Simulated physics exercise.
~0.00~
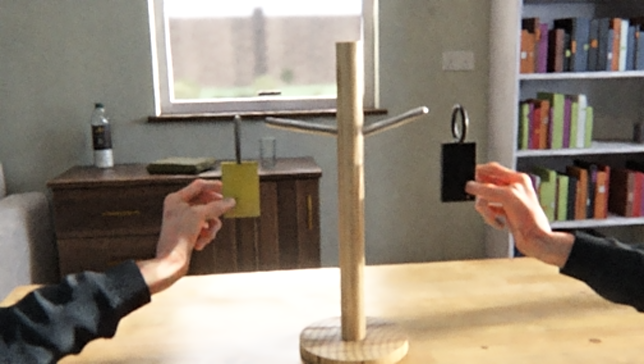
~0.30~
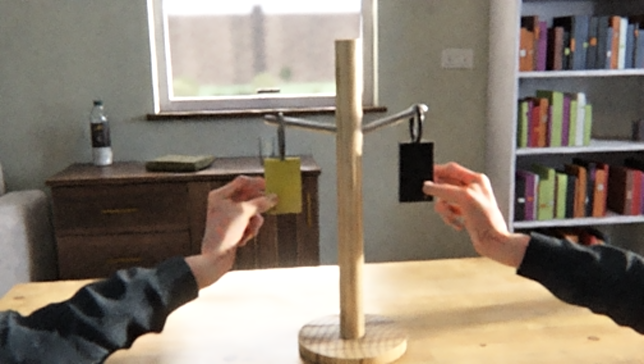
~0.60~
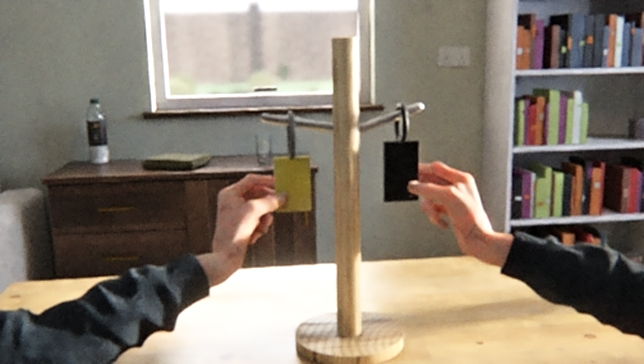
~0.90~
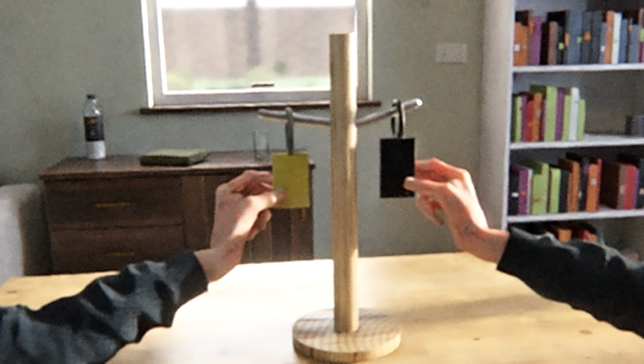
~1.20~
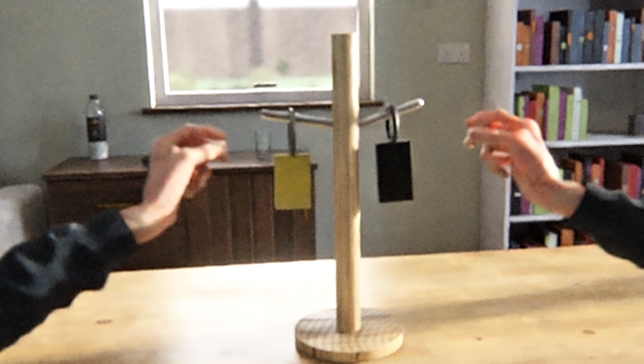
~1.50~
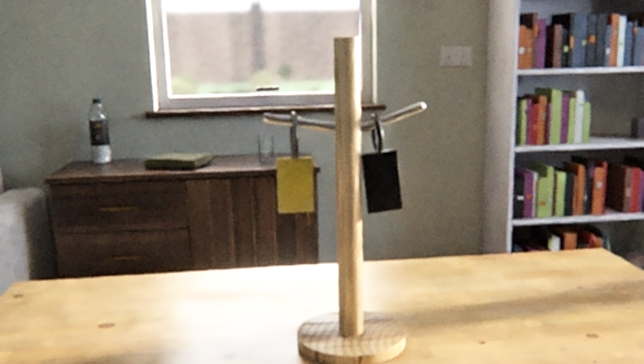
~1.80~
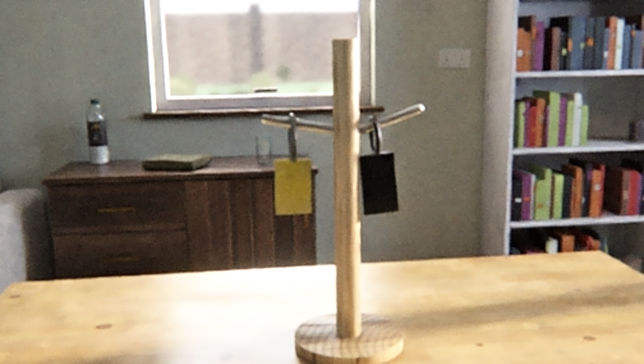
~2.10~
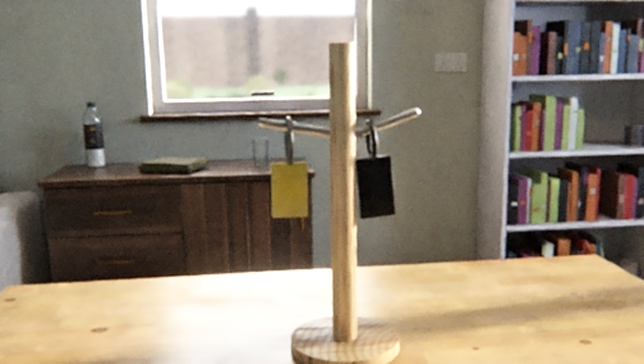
In this clip, two hands hang a yellow tag and a black tag on opposite pegs of a wooden stand, then let go and withdraw. The black tag slides slightly inward toward the post, and both tags remain hanging on their pegs.
